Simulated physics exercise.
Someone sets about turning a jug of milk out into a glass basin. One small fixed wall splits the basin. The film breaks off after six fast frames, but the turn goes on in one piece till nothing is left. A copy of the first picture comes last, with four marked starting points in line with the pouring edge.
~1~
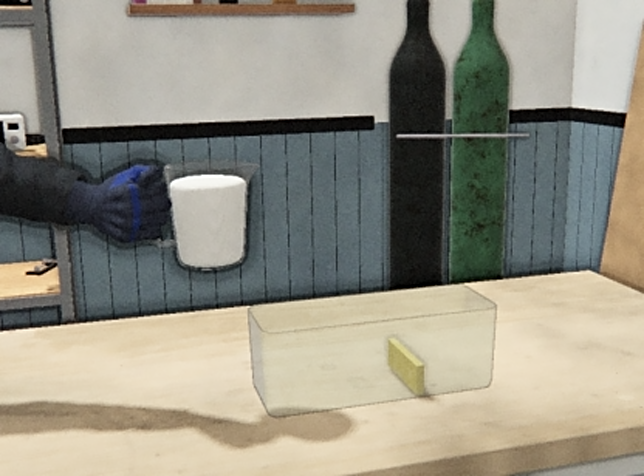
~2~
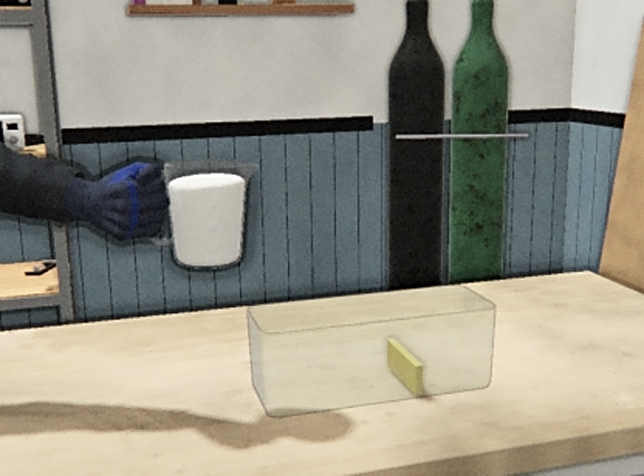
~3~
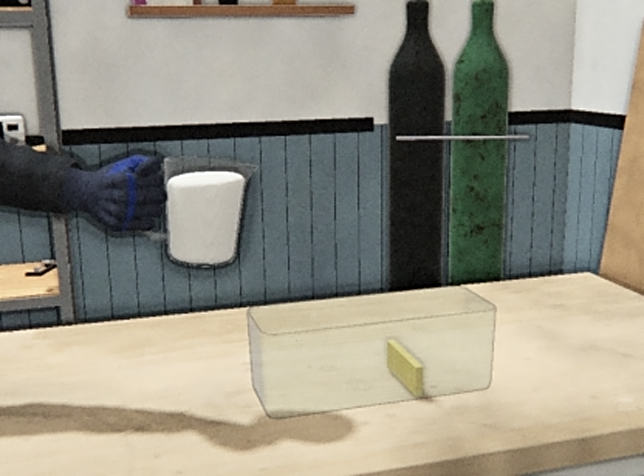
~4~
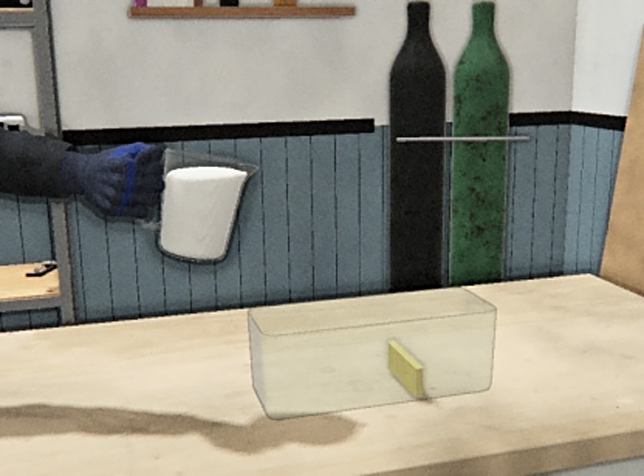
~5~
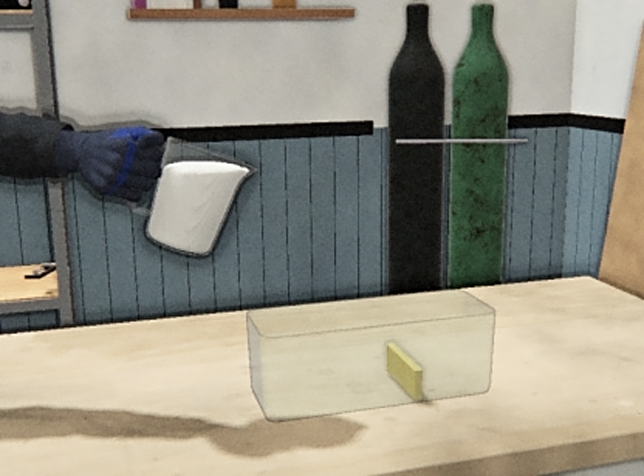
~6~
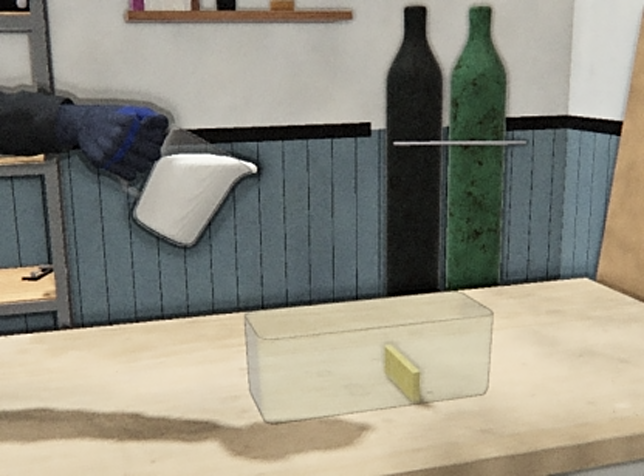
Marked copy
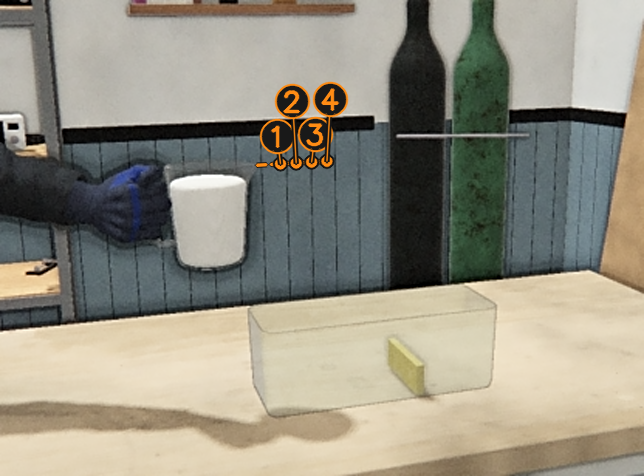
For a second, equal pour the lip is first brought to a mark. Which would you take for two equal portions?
Go for 3.
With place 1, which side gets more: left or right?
The left side.
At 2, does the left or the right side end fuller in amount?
More ends on the left.
On the marked copy, 1 at (280, 163); 2 at (296, 163); 3 at (311, 162); 4 at (326, 161).
Choosing 1, about 84 % ends left of the wall and 7 % right of it; 9 % is lost outside.
Choosing 2, about 81 % ends left of the wall and 13 % right of it; 6 % is lost outside.
Choosing 3, about 50 % ends left of the wall and 47 % right of it; 3 % is lost outside.
Choosing 4, about 18 % ends left of the wall and 80 % right of it; 3 % is lost outside.
